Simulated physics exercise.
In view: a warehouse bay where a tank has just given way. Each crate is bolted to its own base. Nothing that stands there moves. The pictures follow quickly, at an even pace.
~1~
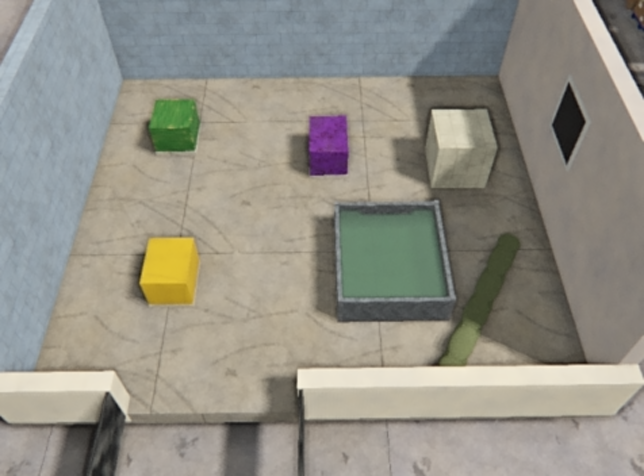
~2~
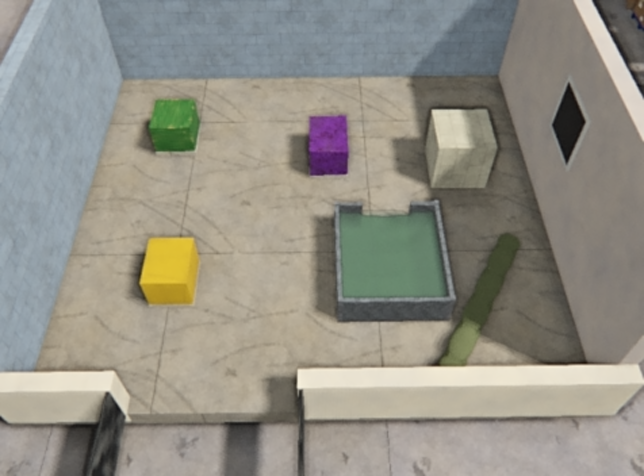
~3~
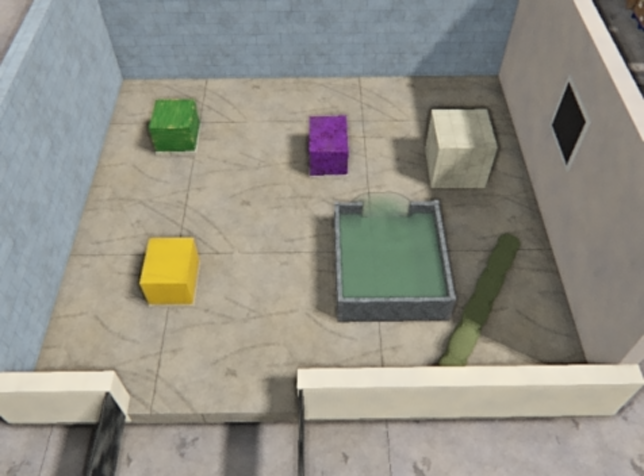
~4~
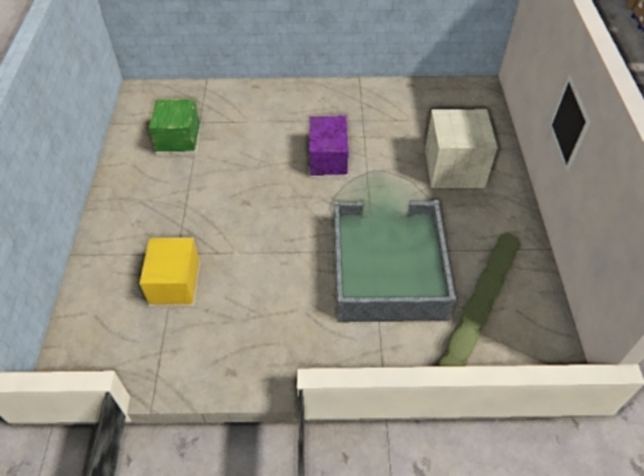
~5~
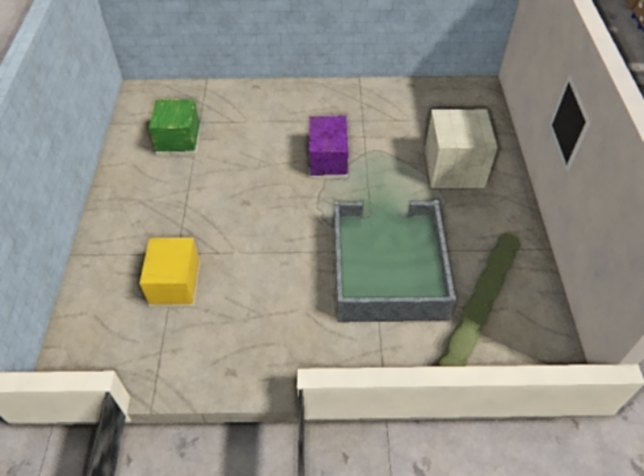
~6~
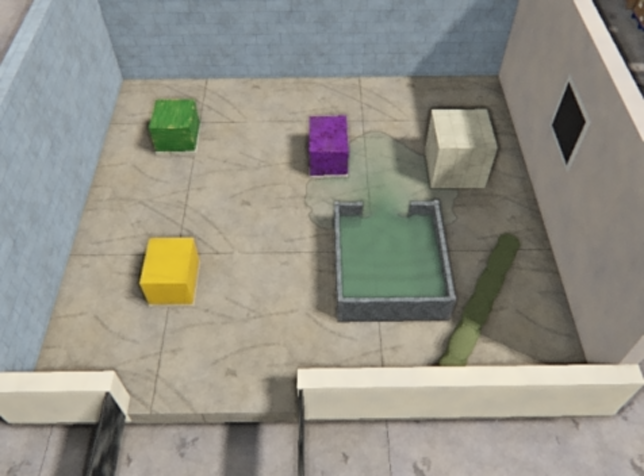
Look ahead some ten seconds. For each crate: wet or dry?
One by one: The purple crate gets wet; the green crate stays dry; the yellow crate stays dry.
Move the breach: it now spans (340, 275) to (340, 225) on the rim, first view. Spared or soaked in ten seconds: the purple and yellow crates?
One by one: The purple one is spared, the yellow one is topped.
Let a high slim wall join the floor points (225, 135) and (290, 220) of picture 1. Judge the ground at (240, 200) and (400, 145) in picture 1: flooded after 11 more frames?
In that order: Clear, covered.
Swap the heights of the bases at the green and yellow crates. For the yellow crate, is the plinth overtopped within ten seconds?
The yellow one keeps dry.
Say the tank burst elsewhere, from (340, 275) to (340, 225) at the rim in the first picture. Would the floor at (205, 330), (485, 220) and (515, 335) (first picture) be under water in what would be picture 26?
As listed: Flooded, dry, not flooded.
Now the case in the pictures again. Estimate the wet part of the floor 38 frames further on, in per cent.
I make it 45 per cent.
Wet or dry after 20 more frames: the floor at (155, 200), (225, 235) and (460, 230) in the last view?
In that order: Flooded, under water, clear.
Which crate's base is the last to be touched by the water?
I say the crate marked yellow.
A moment on, water covers 15 % of the floor; the purple crate water round its plinth, the green crate not reached, the yellow crate not reached.
Next, water covers 20 % of the floor; the purple crate water round its plinth, the green crate not reached, the yellow crate not reached.
Then, water covers 25 % of the floor; the purple crate water round its plinth, the green crate water round its plinth, the yellow crate water round its plinth.
Later, water covers 45 % of the floor; the purple crate water round its plinth, the green crate water round its plinth, the yellow crate water round its plinth.
In the end, water covers 70 % of the floor; the purple crate was topped, the green crate stayed above the water, the yellow crate stayed above the water.
